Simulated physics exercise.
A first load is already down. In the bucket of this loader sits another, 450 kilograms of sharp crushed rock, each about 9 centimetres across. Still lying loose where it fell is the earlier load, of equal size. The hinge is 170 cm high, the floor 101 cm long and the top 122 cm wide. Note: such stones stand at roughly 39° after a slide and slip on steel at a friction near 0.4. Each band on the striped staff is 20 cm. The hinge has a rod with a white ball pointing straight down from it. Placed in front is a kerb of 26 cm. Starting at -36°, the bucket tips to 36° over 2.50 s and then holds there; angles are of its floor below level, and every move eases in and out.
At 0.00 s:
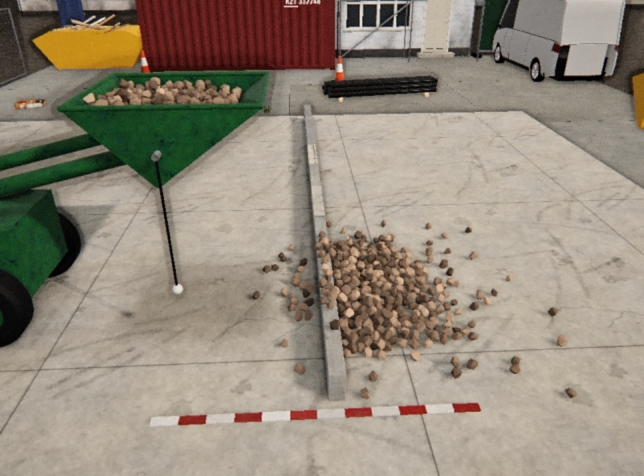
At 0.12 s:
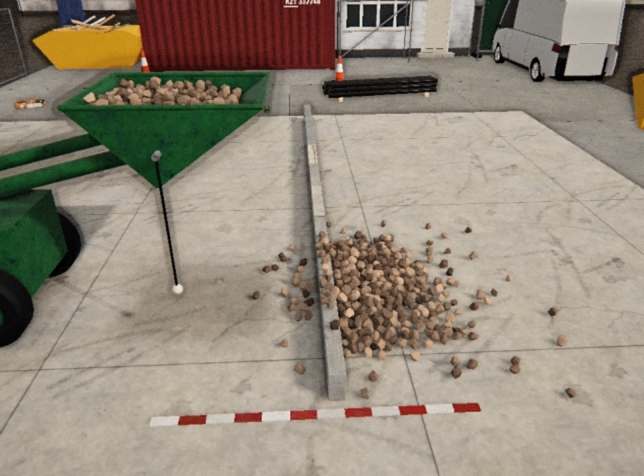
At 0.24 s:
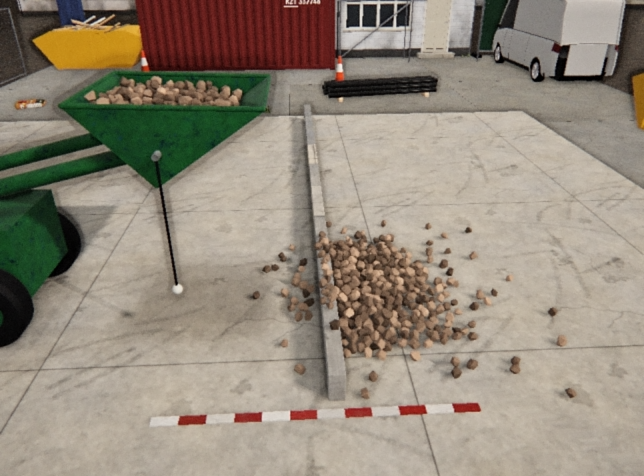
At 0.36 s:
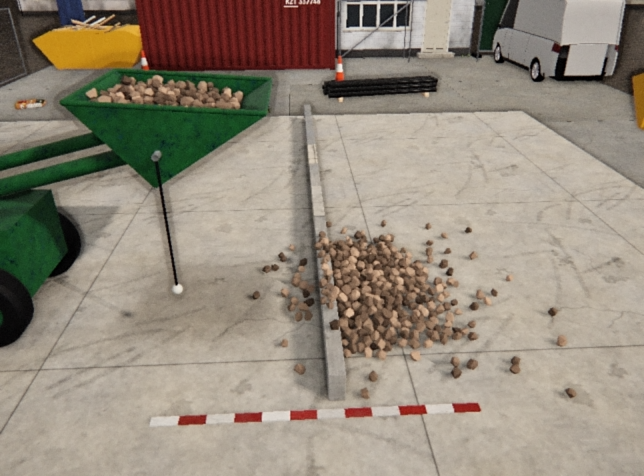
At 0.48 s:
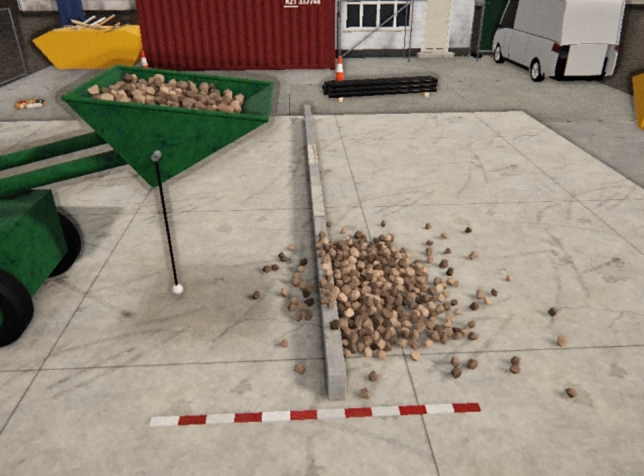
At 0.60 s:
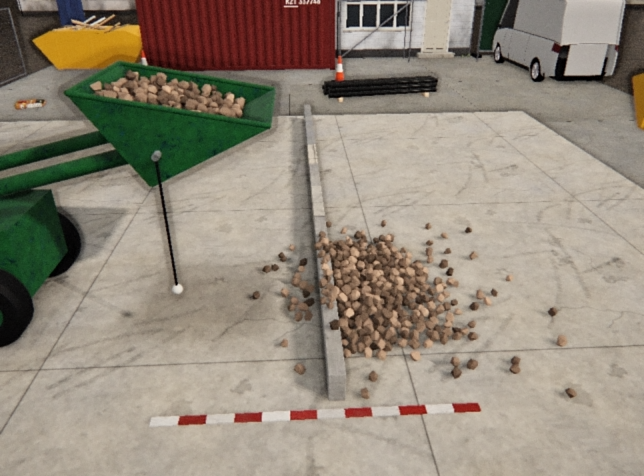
In a paved yard, a green loader's bucket full of brownish stones slowly tilted a little, its right side dipping, while the loose pile beside the low kerb lay still.
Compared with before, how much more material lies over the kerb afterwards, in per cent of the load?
Some 9 per cent of a load more.
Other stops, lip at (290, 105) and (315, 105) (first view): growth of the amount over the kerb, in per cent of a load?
40 % and 75 %.
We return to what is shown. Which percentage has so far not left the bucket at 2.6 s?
35 % still inside.
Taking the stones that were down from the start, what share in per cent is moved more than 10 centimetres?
Around 0 in a hundred.
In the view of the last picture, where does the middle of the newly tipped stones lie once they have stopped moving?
Their middle rests near (299, 283).
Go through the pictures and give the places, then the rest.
In the first frame, lip at (262, 106), floor tilted -36°, highest stones at (139, 88). The earlier load is highest near (327, 274), 31 cm above ground level, 8 % on this side of the kerb, 92 % over the kerb.
In the second frame, lip at (263, 107), floor tilted -36°, highest stones at (140, 88); the stones move at 0.0 m/s on average.
In the third frame, lip at (264, 110), floor tilted -34°, highest stones at (131, 87); the stones move at 0.1 m/s on average.
In the fourth frame, lip at (266, 114), floor tilted -32°, highest stones at (132, 85); the stones move at 0.1 m/s on average.
In the fifth frame, the bucket is at -29°, its lip at (268, 119); the top of the load is at (133, 83); the stones move at 0.1 m/s on average.
In the sixth frame, lip at (270, 126), floor tilted -26°, highest stones at (132, 80); the stones move at 0.1 m/s on average.
After 1.9 s the floor is at 25°; in per cent of one load, 100 in the bucket, 8 on this side of the kerb, 92 over the kerb; the foremost stones are at (510, 294).
After 2.6 s the floor is at 36°; in per cent of one load, 36 in the bucket, 72 on this side of the kerb, 92 over the kerb; the foremost stones are at (510, 294).
After 3.0 s the floor is at 36°; in per cent of one load, 8 in the bucket, 96 on this side of the kerb, 96 over the kerb; the foremost stones are at (510, 294).
After 5.8 s the floor is at 36°; in per cent of one load, 0 in the bucket, 99 on this side of the kerb, 101 over the kerb; the foremost stones are at (510, 294). Net gain over the kerb, 9.
